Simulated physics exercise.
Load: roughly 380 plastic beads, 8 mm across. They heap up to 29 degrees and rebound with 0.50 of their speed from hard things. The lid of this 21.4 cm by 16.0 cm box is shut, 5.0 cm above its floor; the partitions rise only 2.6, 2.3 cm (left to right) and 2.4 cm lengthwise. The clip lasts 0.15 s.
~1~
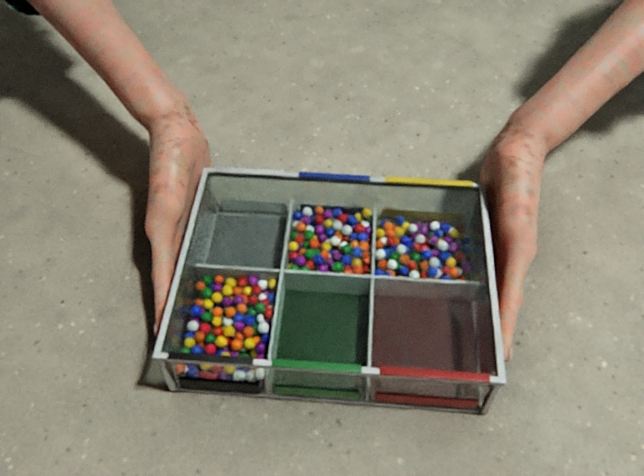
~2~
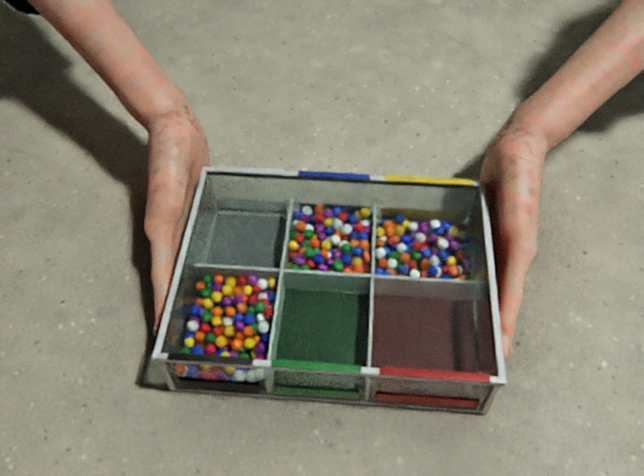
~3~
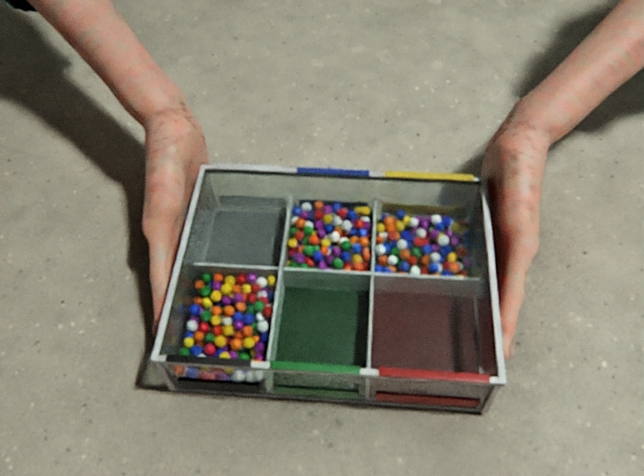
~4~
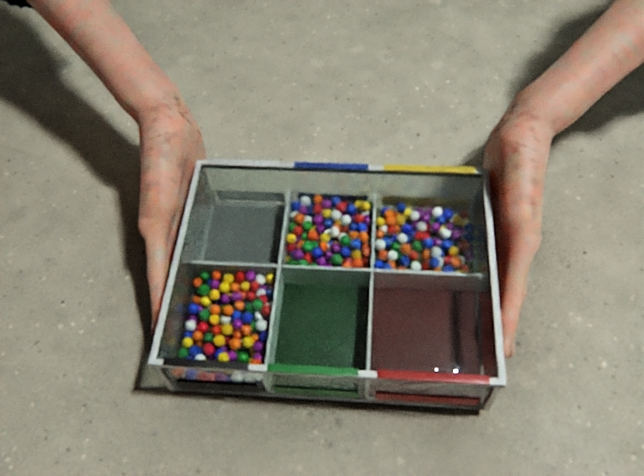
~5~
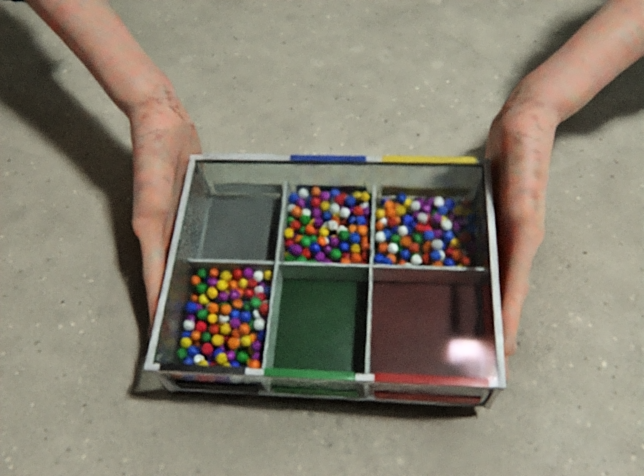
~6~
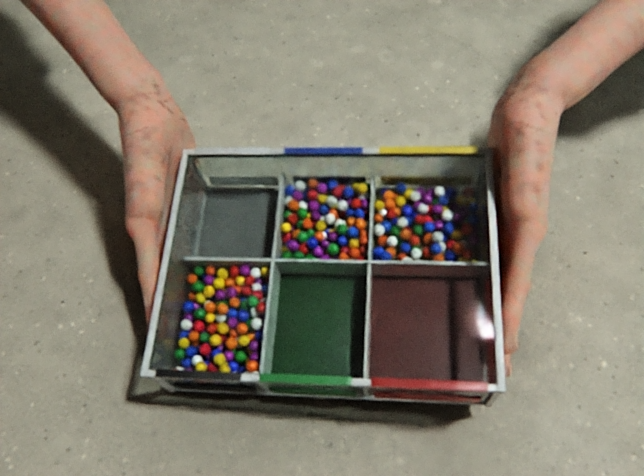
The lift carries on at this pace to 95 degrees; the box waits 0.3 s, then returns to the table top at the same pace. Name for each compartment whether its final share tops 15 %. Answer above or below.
Red: Below, blue: Below, green: Above, yellow: Below, white: Below, black: Above.
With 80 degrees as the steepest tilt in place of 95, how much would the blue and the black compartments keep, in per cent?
In that case blue 10; black 55.
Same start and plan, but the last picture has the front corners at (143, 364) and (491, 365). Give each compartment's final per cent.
Red 0; blue 0; green 5; yellow 0; white 5; black 85.
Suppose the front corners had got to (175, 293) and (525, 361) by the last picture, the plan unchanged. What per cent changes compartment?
Then about 70 per cent.
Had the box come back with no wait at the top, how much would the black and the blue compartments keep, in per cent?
In that case black 60; blue 0.
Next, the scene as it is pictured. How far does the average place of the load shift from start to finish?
About 7.0 cm.
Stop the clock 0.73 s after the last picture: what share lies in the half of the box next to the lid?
Some 60 per cent.
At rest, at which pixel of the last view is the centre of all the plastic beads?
Around (254, 350).
Then, 0.73 s after the last picture, tilt 95 degrees; red 10 %, blue 5 %, green 30 %, black 55 %.
Then, 1.21 s after the last picture, tilt 54 degrees; red 5 %, green 35 %, black 60 %.
Then, 1.77 s after the last picture, tilt 0 degrees; red 5 %, green 30 %, black 60 %.
In the end, red 5 %, blue 0 %, green 30 %, yellow 0 %, white 0 %, black 60 %.
